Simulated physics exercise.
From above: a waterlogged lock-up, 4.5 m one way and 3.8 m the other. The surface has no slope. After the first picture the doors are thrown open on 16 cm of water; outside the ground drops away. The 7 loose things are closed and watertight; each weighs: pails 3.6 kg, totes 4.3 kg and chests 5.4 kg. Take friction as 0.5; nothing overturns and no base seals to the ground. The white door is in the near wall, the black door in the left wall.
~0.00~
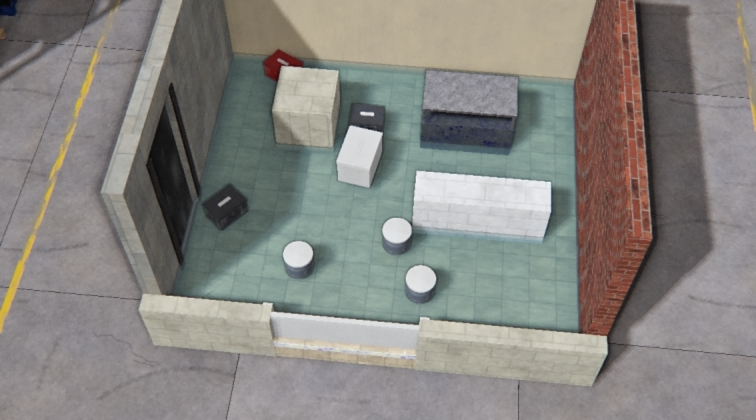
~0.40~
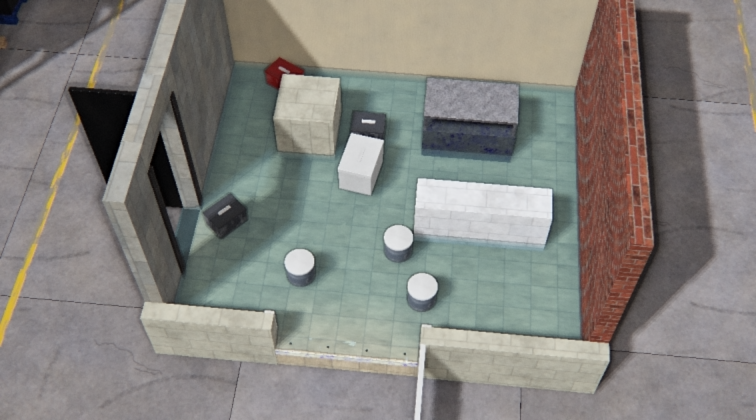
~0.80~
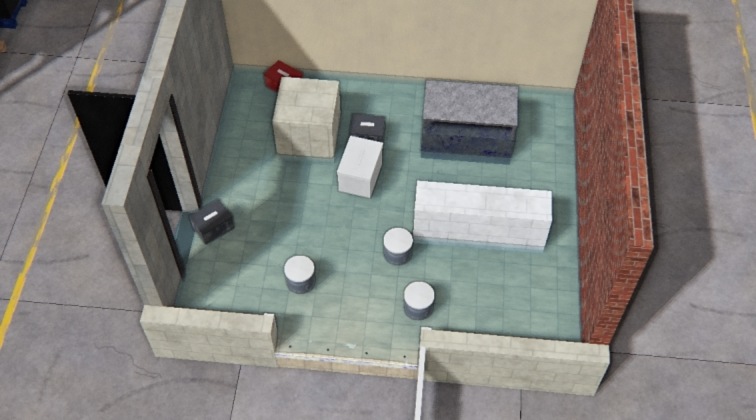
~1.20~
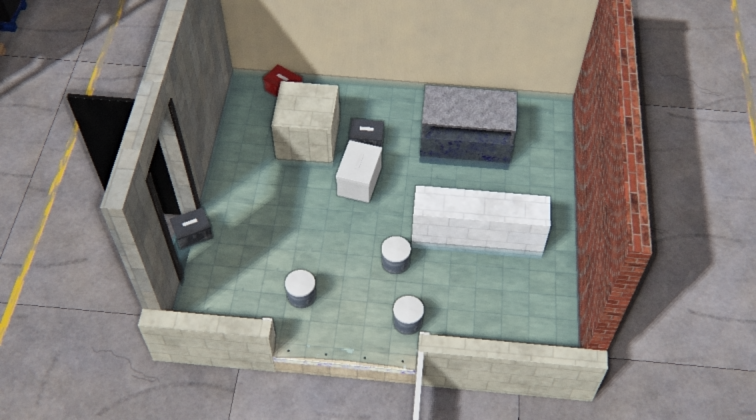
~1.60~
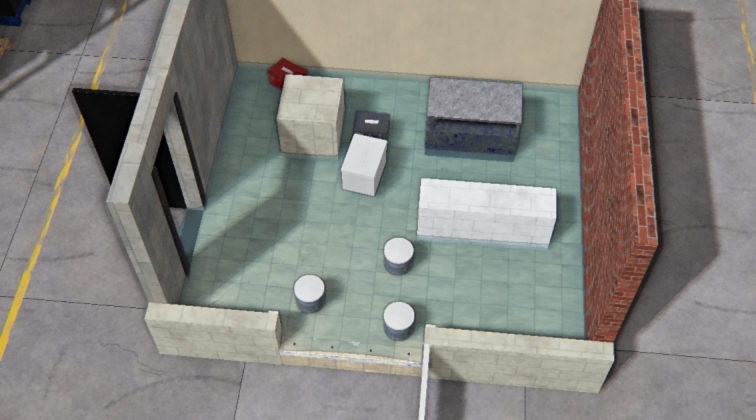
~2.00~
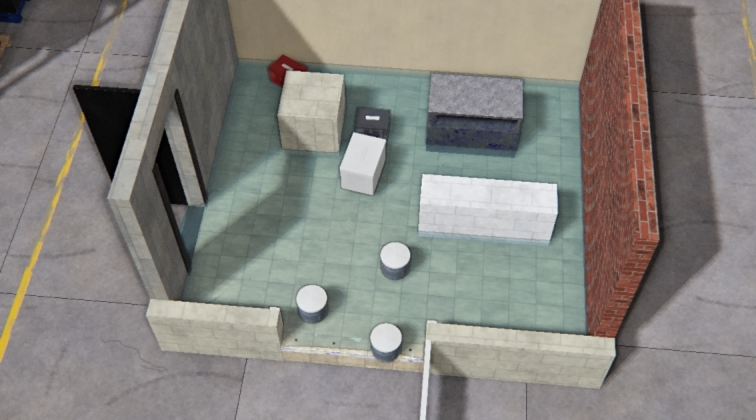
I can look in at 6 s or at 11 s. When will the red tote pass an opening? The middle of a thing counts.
It leaves after the second time or never.
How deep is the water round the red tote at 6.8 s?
Roughly 10 cm.
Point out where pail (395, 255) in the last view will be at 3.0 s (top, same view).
Near (375, 277).
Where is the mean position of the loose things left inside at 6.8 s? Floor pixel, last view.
At about (276, 213).
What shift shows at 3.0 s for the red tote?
About 10 cm.
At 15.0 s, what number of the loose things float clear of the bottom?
I count 1.
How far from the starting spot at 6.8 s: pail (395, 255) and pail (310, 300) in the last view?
In that order: Gone out, gone out.
After 3.0 s the red tote is near (281, 72), 0.1 m from its start, afloat; 3 of 7 are out; 4 afloat.
After 6.8 s the red tote is near (251, 124), 1.0 m from its start, afloat; 4 of 7 are out; 3 afloat.
After 11.0 s the red tote is near (268, 185), 1.8 m from its start, afloat; 6 of 7 are out; 1 afloat.
After 15.0 s the red tote is near (304, 232), 2.4 m from its start, afloat; 6 of 7 are out; 1 afloat.
